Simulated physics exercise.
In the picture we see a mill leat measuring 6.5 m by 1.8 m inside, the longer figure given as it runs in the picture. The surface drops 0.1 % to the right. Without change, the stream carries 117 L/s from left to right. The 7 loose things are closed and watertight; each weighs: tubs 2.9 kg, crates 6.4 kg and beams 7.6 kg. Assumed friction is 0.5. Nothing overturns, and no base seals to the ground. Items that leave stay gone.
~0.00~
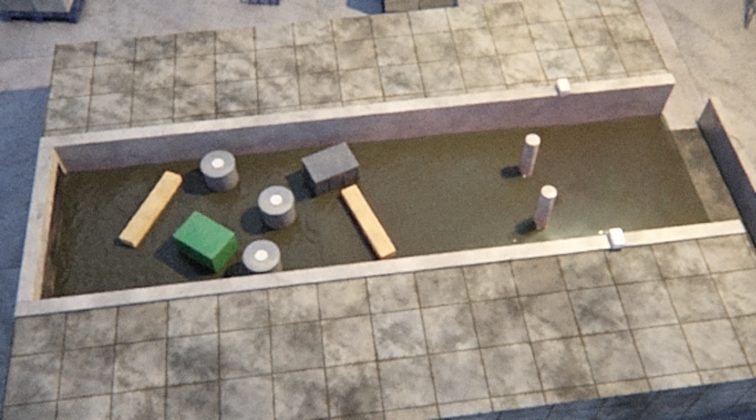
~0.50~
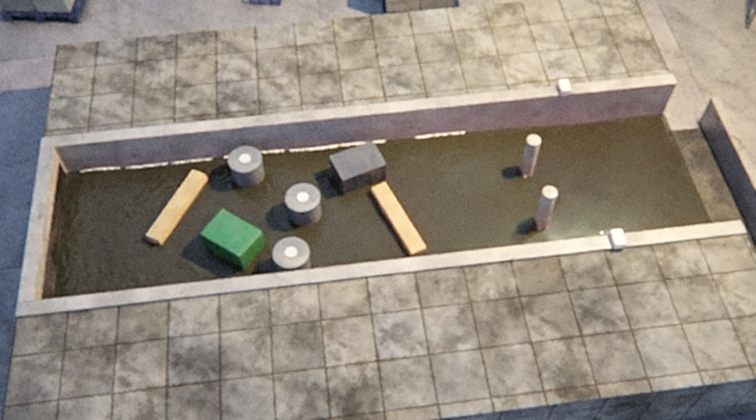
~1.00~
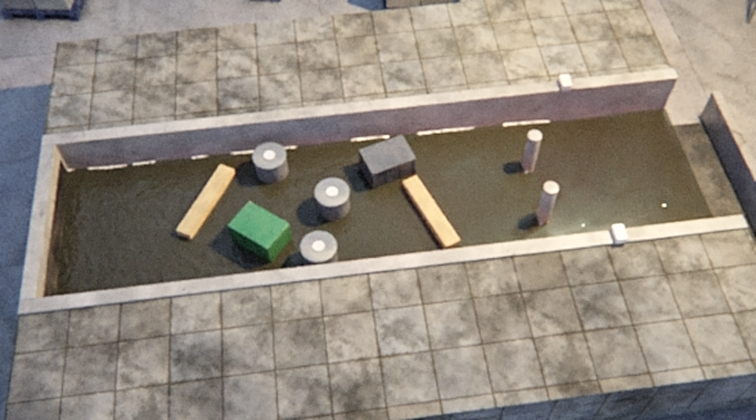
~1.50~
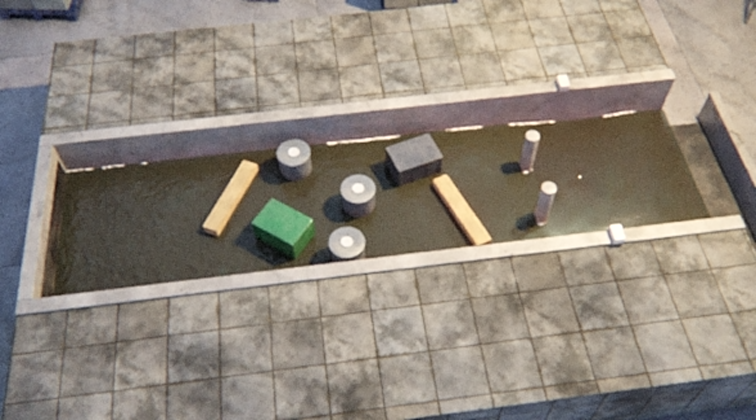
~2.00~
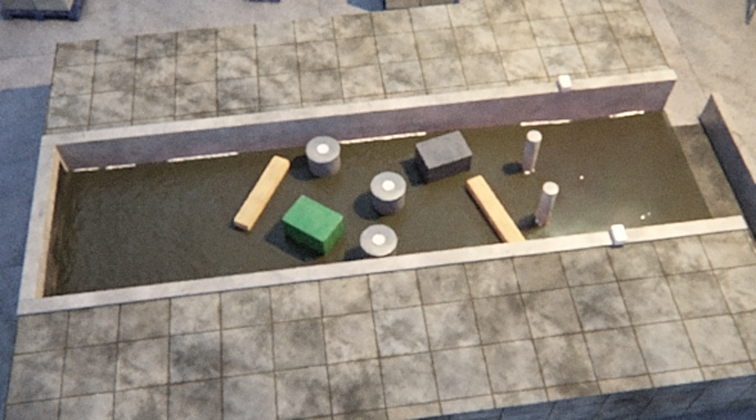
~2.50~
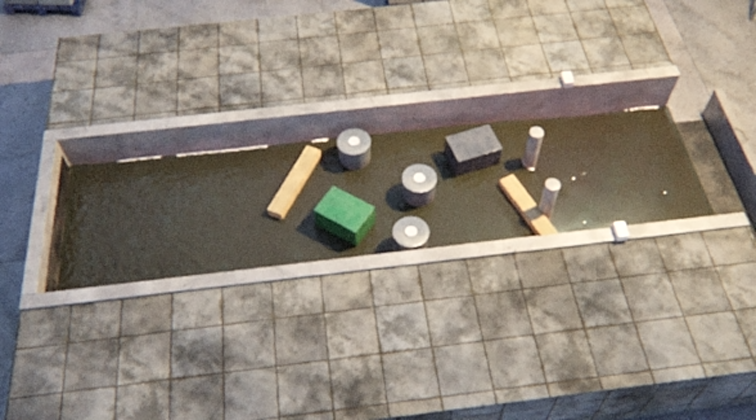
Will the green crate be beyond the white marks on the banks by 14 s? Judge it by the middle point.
Looking at the scene, the green crate fails.
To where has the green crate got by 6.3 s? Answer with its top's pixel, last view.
(489, 173) or so.
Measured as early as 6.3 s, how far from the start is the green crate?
By that time, close to 300 cm.
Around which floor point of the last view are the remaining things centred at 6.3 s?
Mean floor pixel: About (524, 188).
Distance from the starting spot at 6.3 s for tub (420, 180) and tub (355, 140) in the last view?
In turn they sit 400 cm and 300 cm away.
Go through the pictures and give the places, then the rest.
The first picture shows the green crate at (204, 235), afloat; 12 cm deep round most things; 0 of 7 have shifted.
The second picture shows the green crate at (231, 232) floats, 26 cm from its start; about 1250 L in view; 7 of 7 have shifted.
The third picture shows the green crate at (258, 225) floats, 51 cm from its start; 12 cm deep round most things; 7 of 7 have shifted.
The fourth picture shows the green crate at (282, 221) floats, 77 cm from its start; about 1240 L in view; 7 of 7 have shifted.
The fifth picture shows the green crate at (312, 218) floats, 105 cm from its start; 12 cm deep round most things; 7 of 7 have shifted.
The sixth picture shows the green crate at (344, 209) floats, 135 cm from its start; 12 cm deep round most things; 7 of 7 have shifted.
After 3.5 s the green crate is near (404, 201), 1.9 m from its start, afloat; 0 of 7 are over the mark; 7 afloat.
After 6.3 s the green crate is near (489, 173), 2.9 m from its start, afloat; 1 of 7 are over the mark; 7 afloat.
After 10.0 s the green crate is near (490, 175), 2.9 m from its start, afloat; 1 of 7 are over the mark; 6 afloat.
After 14.0 s the green crate is near (490, 175), 2.9 m from its start, afloat; 1 of 7 are over the mark; 6 afloat.
